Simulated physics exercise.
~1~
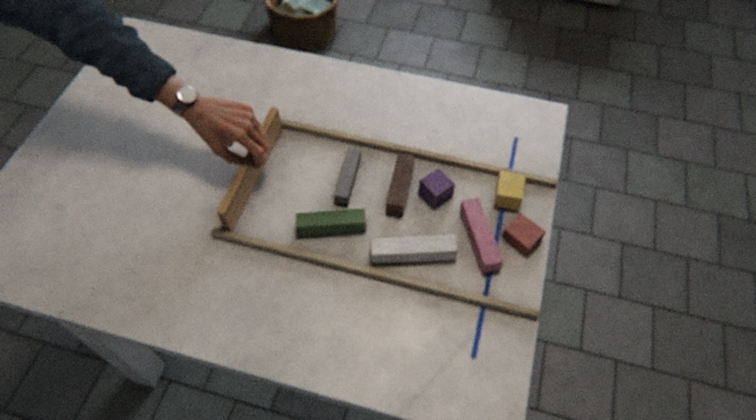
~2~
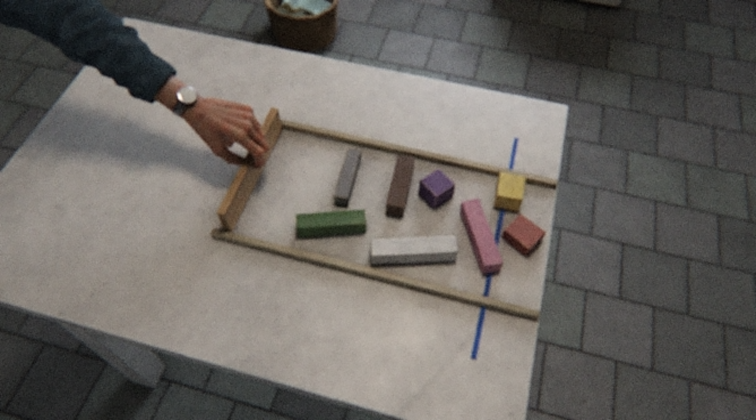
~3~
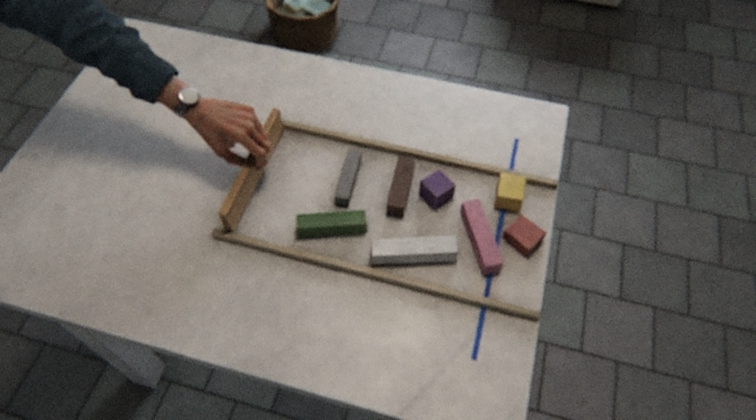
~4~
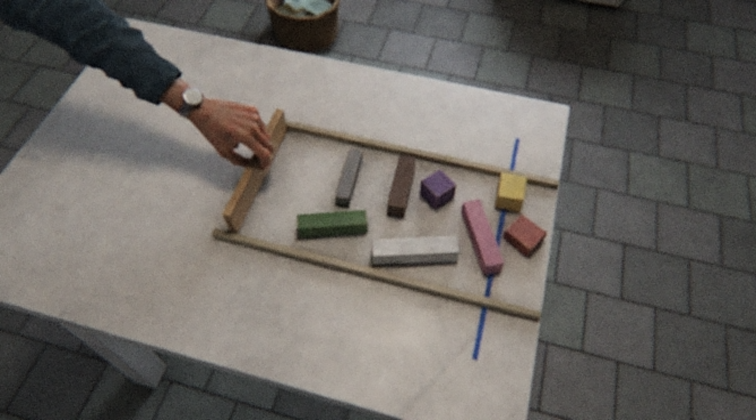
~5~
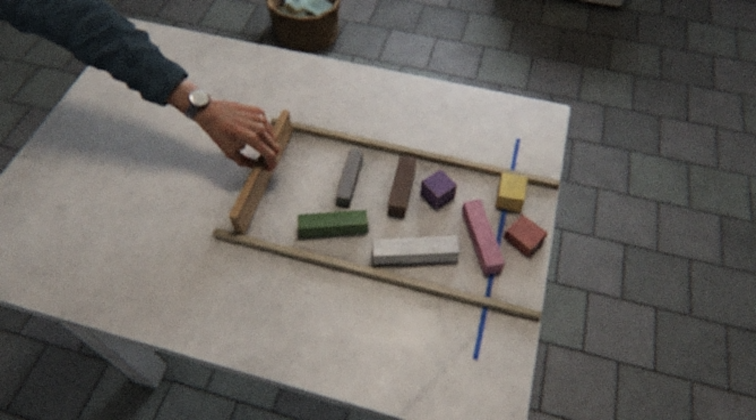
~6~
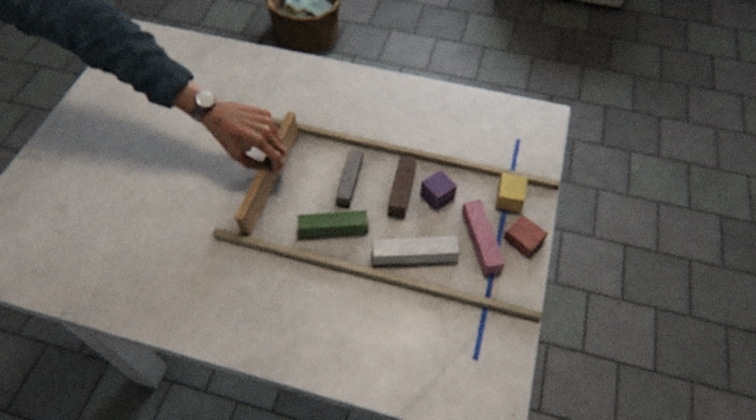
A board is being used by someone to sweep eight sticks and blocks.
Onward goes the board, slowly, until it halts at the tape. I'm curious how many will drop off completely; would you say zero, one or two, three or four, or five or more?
I would say three or four.
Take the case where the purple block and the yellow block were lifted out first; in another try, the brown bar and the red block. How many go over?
2 in the first try, 1 in the second.
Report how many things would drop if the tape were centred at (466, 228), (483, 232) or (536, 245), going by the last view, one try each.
Going through each try, you'd get 1, 3 and 7.
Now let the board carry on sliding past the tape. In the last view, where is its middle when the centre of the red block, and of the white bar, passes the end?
The red block gives roughly (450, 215), the white bar roughly (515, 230).
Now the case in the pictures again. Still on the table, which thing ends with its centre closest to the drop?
The purple block.
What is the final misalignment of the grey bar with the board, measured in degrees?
It measures close to 0 degrees.
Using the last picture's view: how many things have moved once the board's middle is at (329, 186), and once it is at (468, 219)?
Moved so far: 1, then 8.
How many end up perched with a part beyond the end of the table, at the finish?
The tally is 3.
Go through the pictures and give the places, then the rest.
The first picture shows red block (523, 234); yellow block (509, 191); pink bar (480, 235); board (252, 167); tape (498, 235).
The second picture shows yellow block (509, 192); grey bar (348, 176).
The third picture shows pink bar (481, 236); brown bar (401, 186).
The fourth picture shows red block (525, 235); board (258, 169).
The fifth picture shows yellow block (511, 192); purple block (439, 189).
The sixth picture shows red block (525, 236); yellow block (511, 193); pink bar (482, 236); board (269, 172); tape (500, 236).
Early on, none off yet; red block at rest near (525, 236); yellow block at rest near (511, 193); pink bar at rest near (482, 236).
A while later, none off yet; red block moving near (535, 236); yellow block at rest near (512, 193); pink bar travelled a little near (506, 241).
Finally, the number that fall off is three or four; lost, pink bar, yellow block and red block.
